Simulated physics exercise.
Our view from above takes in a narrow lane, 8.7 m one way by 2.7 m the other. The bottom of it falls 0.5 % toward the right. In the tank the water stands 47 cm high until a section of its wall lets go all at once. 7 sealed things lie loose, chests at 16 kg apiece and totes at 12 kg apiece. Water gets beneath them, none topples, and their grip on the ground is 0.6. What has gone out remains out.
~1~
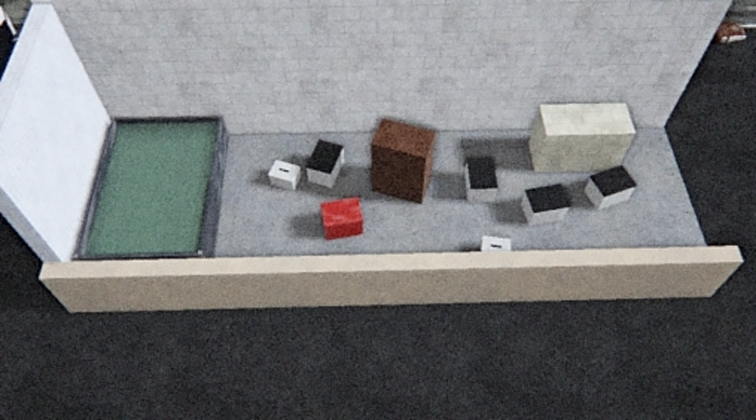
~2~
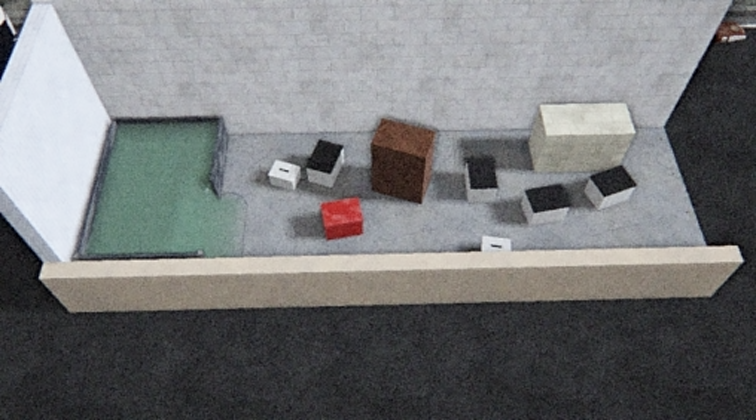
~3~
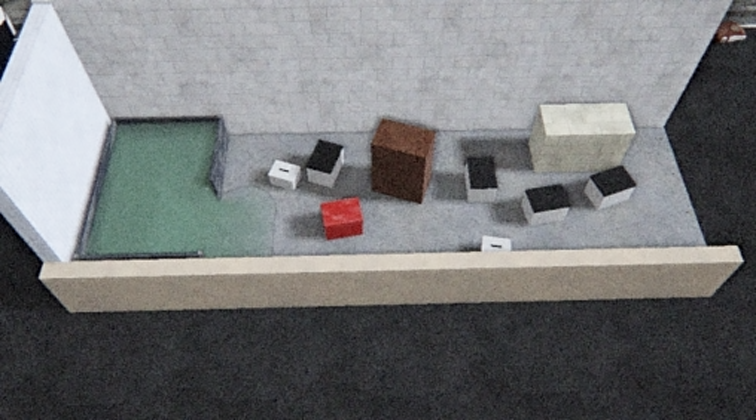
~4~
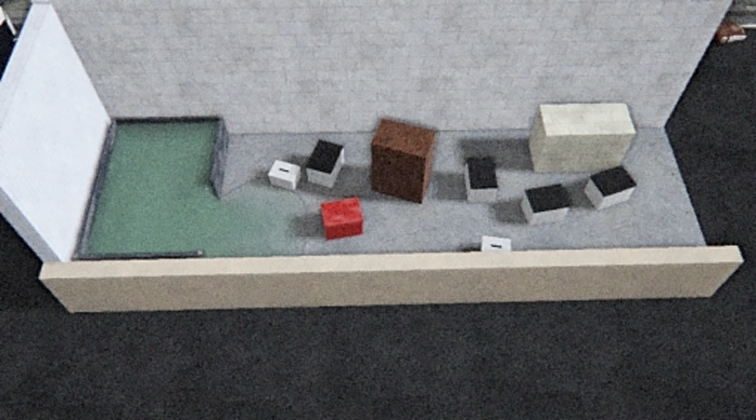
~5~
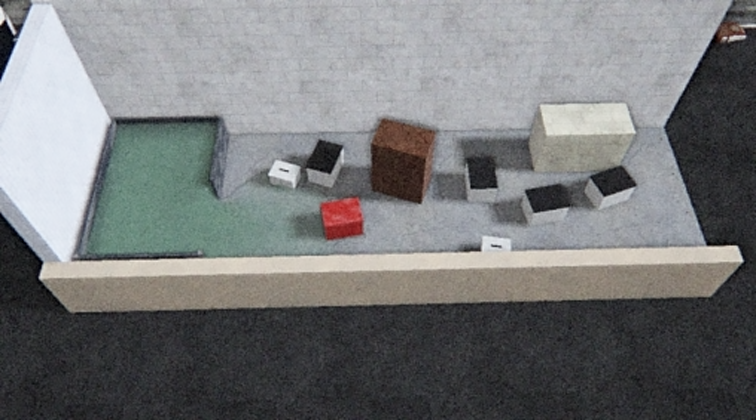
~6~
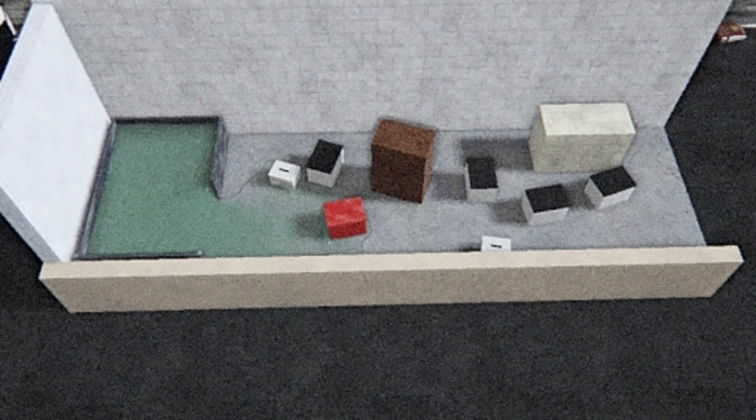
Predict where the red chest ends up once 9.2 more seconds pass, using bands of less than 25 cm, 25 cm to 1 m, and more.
It will lose its spot entirely.
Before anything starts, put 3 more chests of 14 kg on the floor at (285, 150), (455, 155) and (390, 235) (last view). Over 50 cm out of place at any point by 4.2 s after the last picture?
Listed order: Below the mark, below the mark and above the mark.
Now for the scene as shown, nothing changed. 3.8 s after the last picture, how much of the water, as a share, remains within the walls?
Somewhere near 90 percent, give or take.
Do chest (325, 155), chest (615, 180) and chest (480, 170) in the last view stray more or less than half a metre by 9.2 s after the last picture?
Item one below the mark, item two above the mark, item three above the mark.
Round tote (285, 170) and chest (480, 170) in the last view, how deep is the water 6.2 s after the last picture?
Close to 3 and 5 centimetres.
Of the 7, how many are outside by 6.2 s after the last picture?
Count at that moment: 4.
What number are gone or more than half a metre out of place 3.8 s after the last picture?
Tally at that time: 5.
Then, 1.2 s after the last picture the red chest is near (460, 219), 1.7 m from its start, aground; 0 of 7 are out; 0 afloat.
Then, 3.8 s after the last picture the red chest has gone out; 2 of 7 are out; 1 afloat.
Then, 6.2 s after the last picture the red chest has gone out; 4 of 7 are out; 0 afloat.
Then, 9.2 s after the last picture the red chest has gone out; 4 of 7 are out; 0 afloat.
